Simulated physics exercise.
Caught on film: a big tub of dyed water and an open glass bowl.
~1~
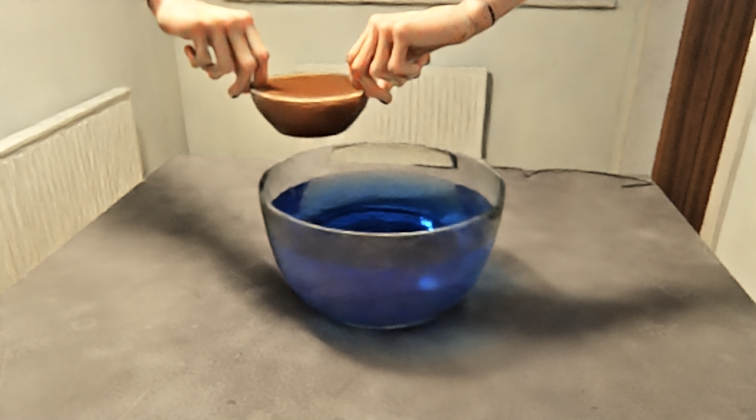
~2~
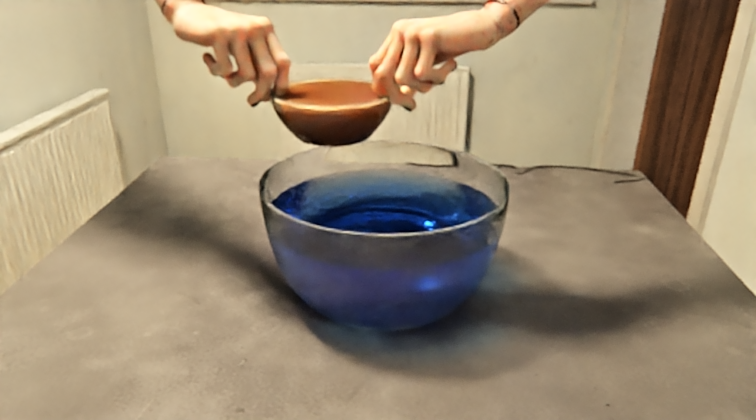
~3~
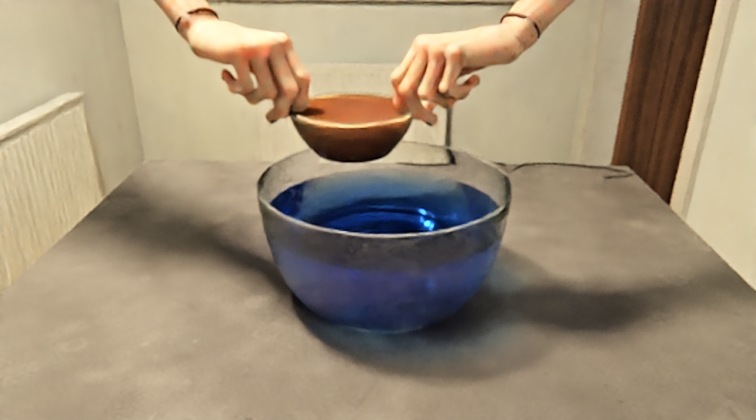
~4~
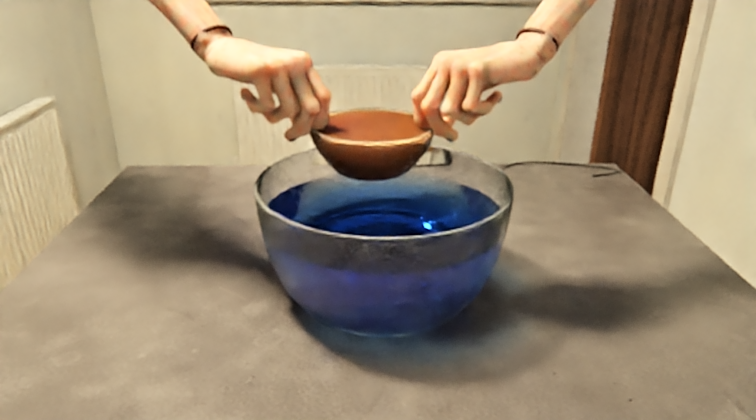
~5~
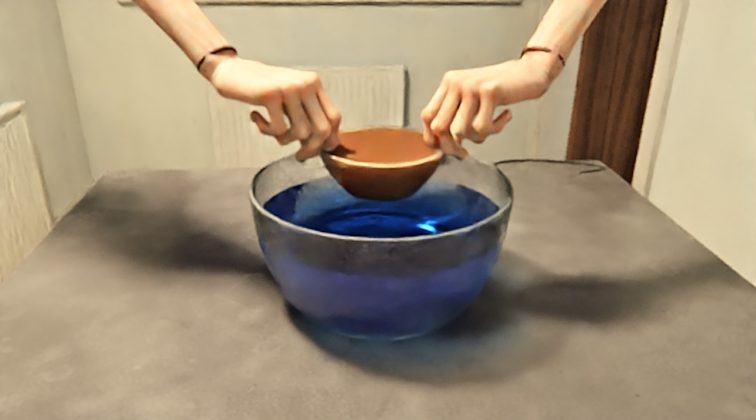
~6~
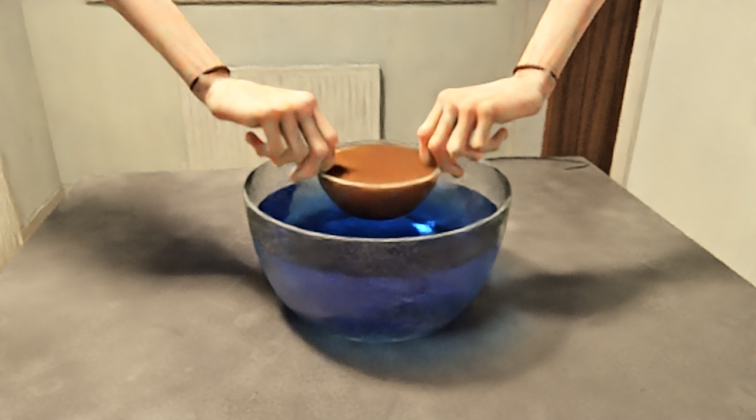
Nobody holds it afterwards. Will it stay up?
Once free, it fills and founders.
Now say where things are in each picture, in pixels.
In the first frame, bowl (312, 104) nearly full; above the big tub.
In the second frame, bowl nearly full, surface at (332, 93); coming down.
In the third frame, bowl (353, 127) nearly full; lower.
In the fourth frame, bowl nearly full, surface at (372, 126); lower still.
In the fifth frame, bowl (382, 163) nearly full; close to the surface.
In the sixth frame, bowl nearly full, surface at (378, 164); just over the surface.
Soon after, the bowl dips into the dyed water.
Later, dyed water pours in over its rim.
In the end, the bowl lies on the bottom.
